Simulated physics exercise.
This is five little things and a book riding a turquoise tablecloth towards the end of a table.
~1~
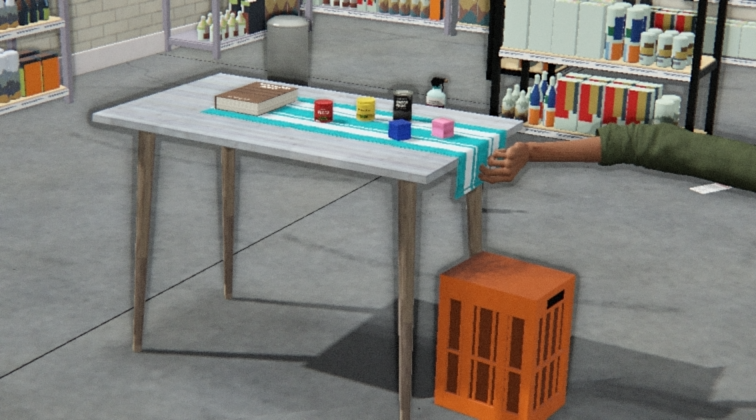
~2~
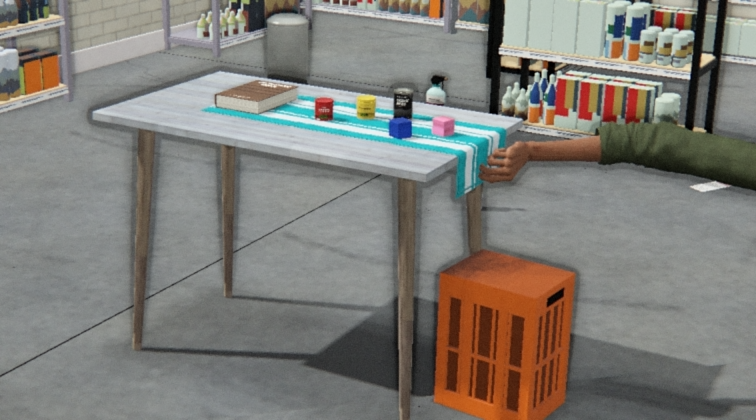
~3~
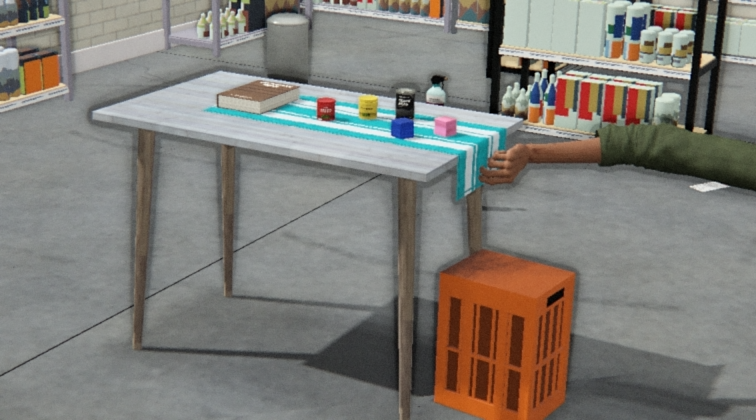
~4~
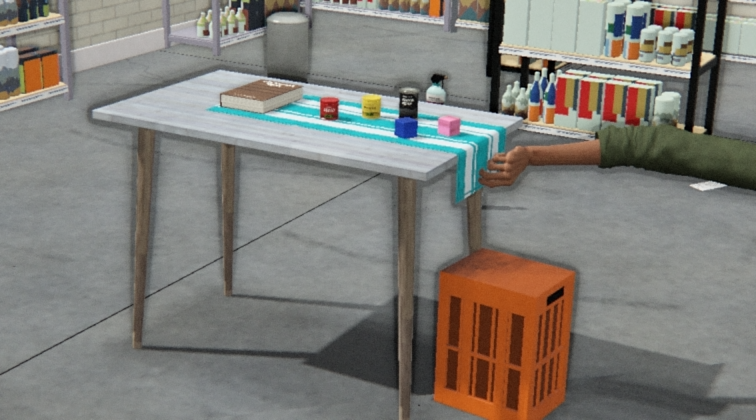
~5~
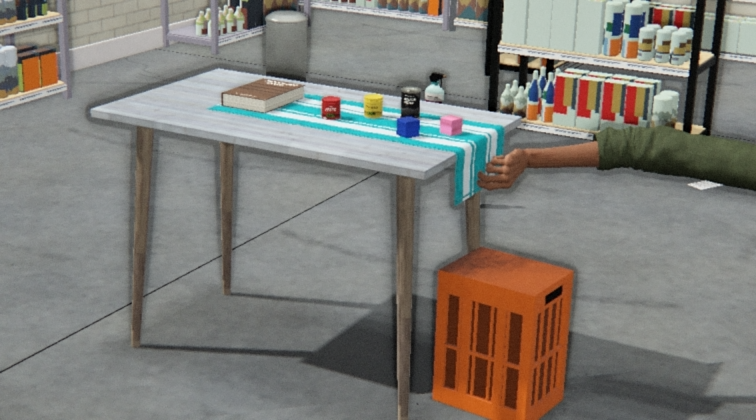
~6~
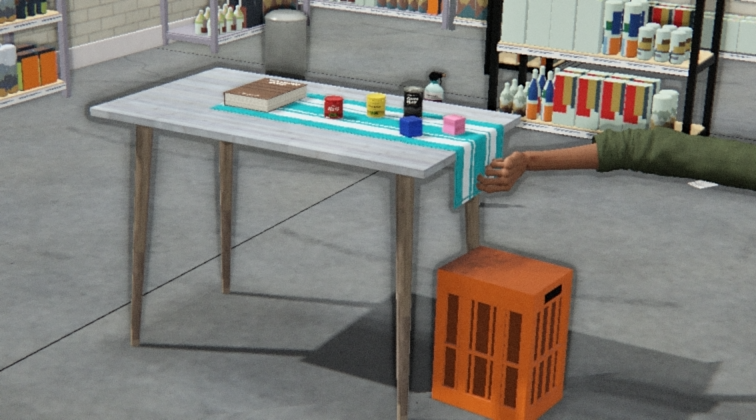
A turquoise-and-white striped cloth lies across a pale wooden table in a shop-like room with stocked shelves, seen from slightly above. On it sit a red pot, a yellow pot, a black can, a blue cube and a pink cube, with a brown book at left and an orange crate below. A green-sleeved arm's hand slowly draws the cloth's hanging end down, and the things shift slightly right.
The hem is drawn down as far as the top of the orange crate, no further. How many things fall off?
The table loses two.
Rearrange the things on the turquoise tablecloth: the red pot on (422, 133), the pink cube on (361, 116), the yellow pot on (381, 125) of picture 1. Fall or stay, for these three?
The red pot drops off; the pink cube remains up; the yellow pot remains up.
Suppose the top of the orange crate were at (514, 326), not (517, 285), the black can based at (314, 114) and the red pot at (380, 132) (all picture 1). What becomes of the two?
The black can keeps its place on top; the red pot tumbles off.
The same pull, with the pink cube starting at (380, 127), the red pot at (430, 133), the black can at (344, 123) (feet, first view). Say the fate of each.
The pink cube keeps its place on top; the red pot falls; the black can survives.
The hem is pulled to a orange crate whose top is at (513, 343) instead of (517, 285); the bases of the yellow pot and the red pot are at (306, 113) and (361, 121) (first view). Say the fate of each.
The yellow pot survives; the red pot is carried off.
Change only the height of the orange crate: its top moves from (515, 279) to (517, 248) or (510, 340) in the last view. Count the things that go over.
The count: 1 and 4.
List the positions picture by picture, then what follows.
The first frame shows hem (455, 199); pink cube (443, 120); blue cube (400, 122); black can (403, 92); yellow pot (366, 99); red pot (324, 102); top of the crate (517, 285).
The second frame shows hem (455, 199); pink cube (444, 118).
The third frame shows hem (456, 201); blue cube (403, 120).
The fourth frame shows hem (455, 203); black can (409, 90); top of the crate (517, 282).
The fifth frame shows hem (454, 206); yellow pot (374, 96).
The sixth frame shows hem (454, 209); pink cube (455, 117); blue cube (411, 119); black can (414, 89); yellow pot (376, 96); red pot (334, 98).
Soon after, hem near (477, 230); pink cube gone.
Then, hem on the crate; pink cube and blue cube gone.
At rest, hem on the crate; pink cube and blue cube gone. The count of fallen things is two.
